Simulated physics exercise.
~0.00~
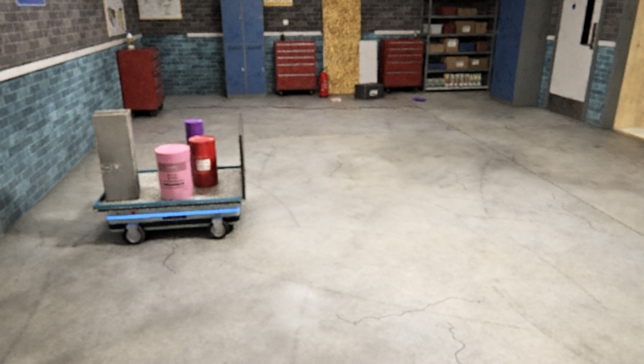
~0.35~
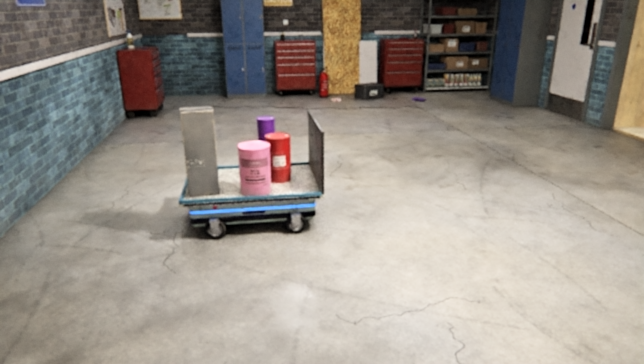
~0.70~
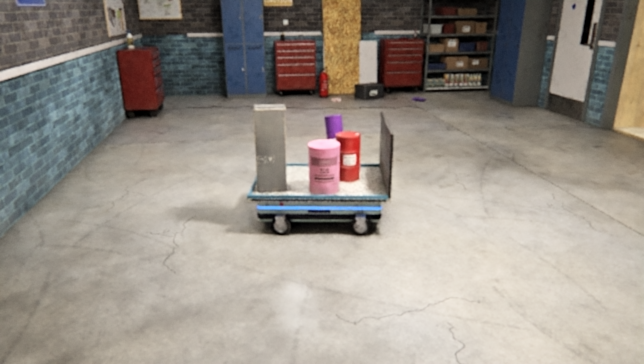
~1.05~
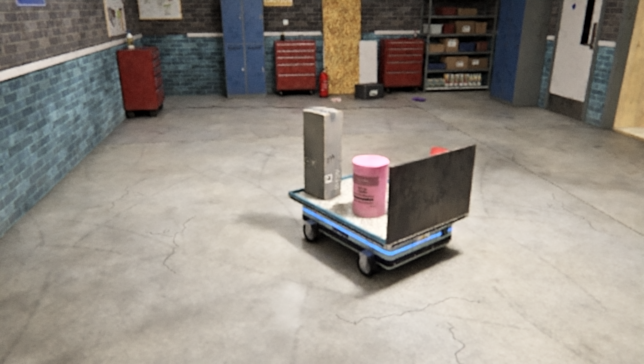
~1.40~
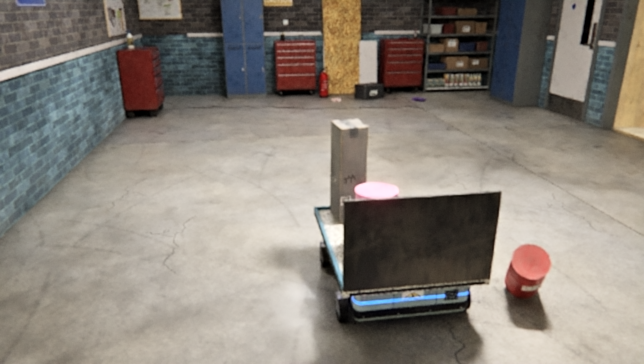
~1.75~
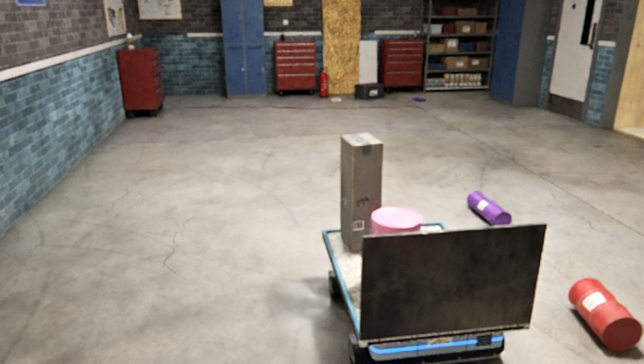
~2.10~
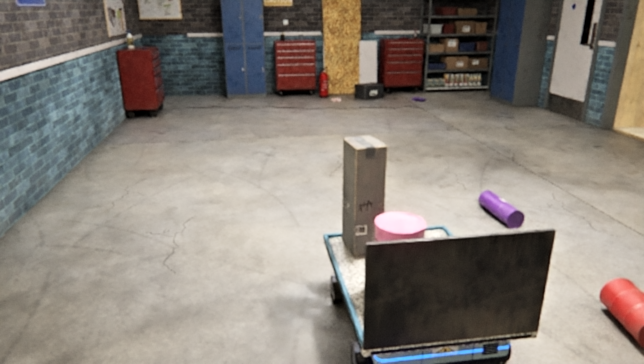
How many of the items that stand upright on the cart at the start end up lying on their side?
Two of them end up on their side, the red canister and the purple canister.
